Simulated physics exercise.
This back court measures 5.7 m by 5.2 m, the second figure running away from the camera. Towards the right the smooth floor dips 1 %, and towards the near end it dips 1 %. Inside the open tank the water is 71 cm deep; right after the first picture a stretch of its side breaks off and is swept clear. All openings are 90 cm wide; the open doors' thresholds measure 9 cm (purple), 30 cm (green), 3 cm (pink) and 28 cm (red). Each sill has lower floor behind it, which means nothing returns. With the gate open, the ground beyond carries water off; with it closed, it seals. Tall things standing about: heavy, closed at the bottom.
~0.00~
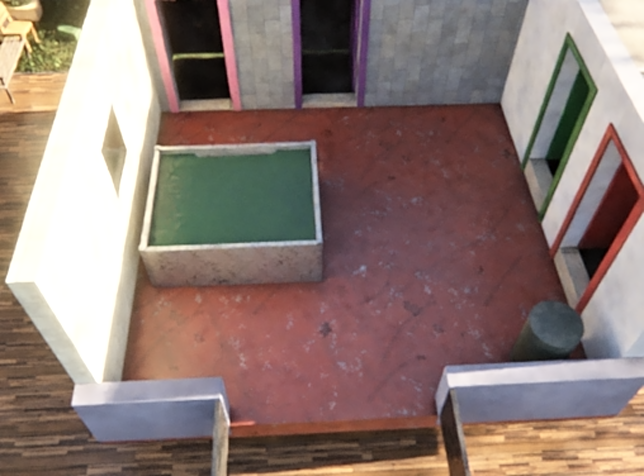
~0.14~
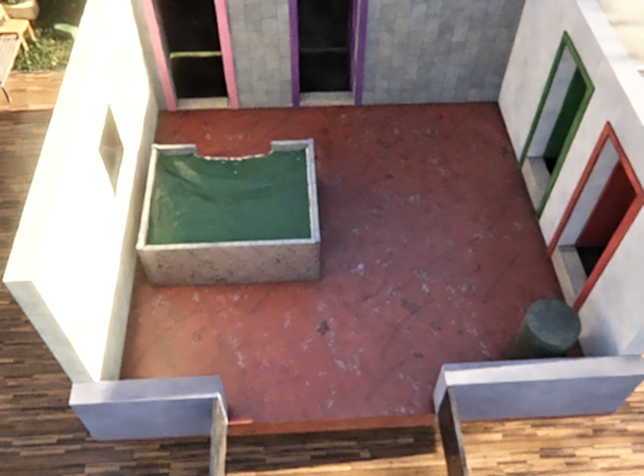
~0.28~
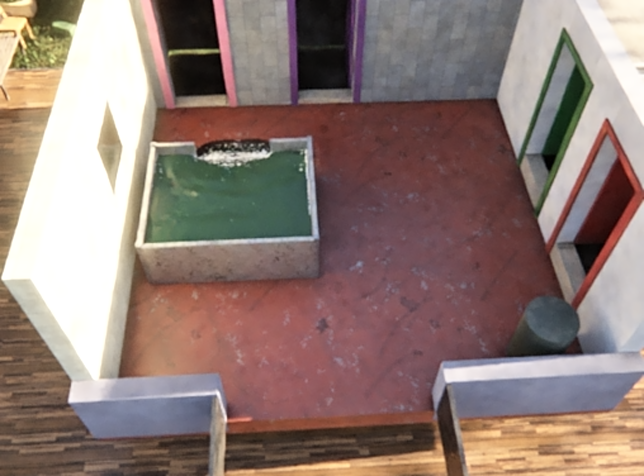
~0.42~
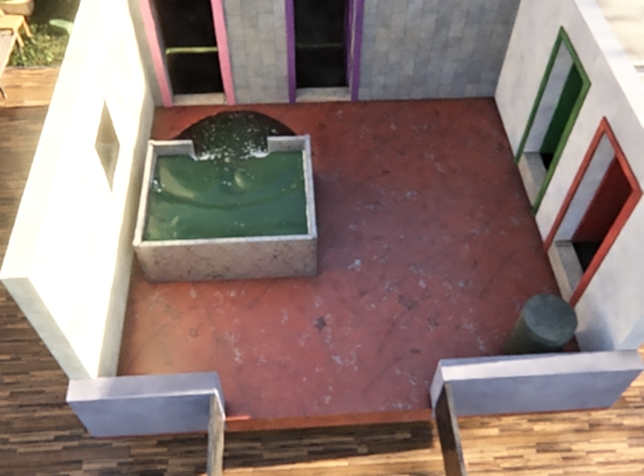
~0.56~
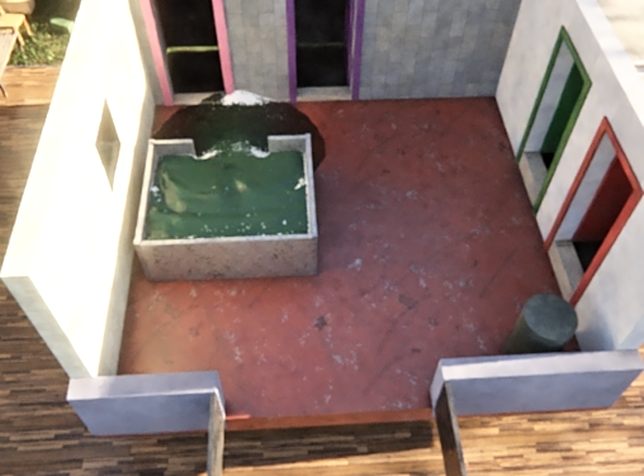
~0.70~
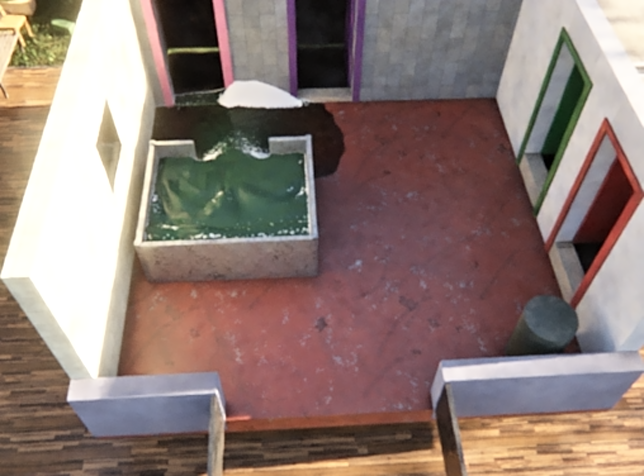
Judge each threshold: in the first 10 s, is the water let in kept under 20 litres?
In order: Purple door: Tops the amount; green door: Falls short; pink door: Tops the amount; red door: Falls short.
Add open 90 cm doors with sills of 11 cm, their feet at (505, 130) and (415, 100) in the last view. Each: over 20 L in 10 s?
Door 1: Limit broken; door 2: Limit not reached.
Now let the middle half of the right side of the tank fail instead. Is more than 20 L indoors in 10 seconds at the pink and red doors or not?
Lab note: Vs limit, pink door limit exceeded; red door inside limit.
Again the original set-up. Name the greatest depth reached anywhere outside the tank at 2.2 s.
I'd say near 33 centimetres.
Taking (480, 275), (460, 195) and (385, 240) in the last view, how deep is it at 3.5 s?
Taking the spots in order: 0 cm, 2 cm, 0 cm.
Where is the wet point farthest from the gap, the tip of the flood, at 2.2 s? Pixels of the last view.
Point: Roughly (494, 101).
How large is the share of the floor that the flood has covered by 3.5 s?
Near 45 per cent is wet.
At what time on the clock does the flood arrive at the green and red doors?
Green: 2.6 s; red: 3.2 s.
After 1.4 s water covers 20 % of the floor and is deepest (41 cm) near (245, 108); purple door 19 cm at the sill, 8 L in, green door not reached, pink door 24 cm at the sill, 133 L in, red door not reached.
After 2.2 s water covers 30 % of the floor and is deepest (33 cm) near (245, 108); purple door 17 cm at the sill, 36 L in, green door not reached, pink door 27 cm at the sill, 311 L in, red door not reached.
After 3.5 s water covers 45 % of the floor and is deepest (26 cm) near (245, 108); purple door 13 cm at the sill, 56 L in, green door 12 cm at the sill, 0 L in, pink door 21 cm at the sill, 495 L in, red door 3 cm at the sill, 0 L in.
After 6.0 s water covers 70 % of the floor and is deepest (20 cm) near (587, 382); purple door 9 cm at the sill, 67 L in, green door 10 cm at the sill, 0 L in, pink door 13 cm at the sill, 687 L in, red door 6 cm at the sill, 0 L in.
After 10.0 s water covers 90 % of the floor and is deepest (14 cm) near (587, 382); purple door 5 cm at the sill, 68 L in, green door 7 cm at the sill, 0 L in, pink door 7 cm at the sill, 785 L in, red door 9 cm at the sill, 0 L in.
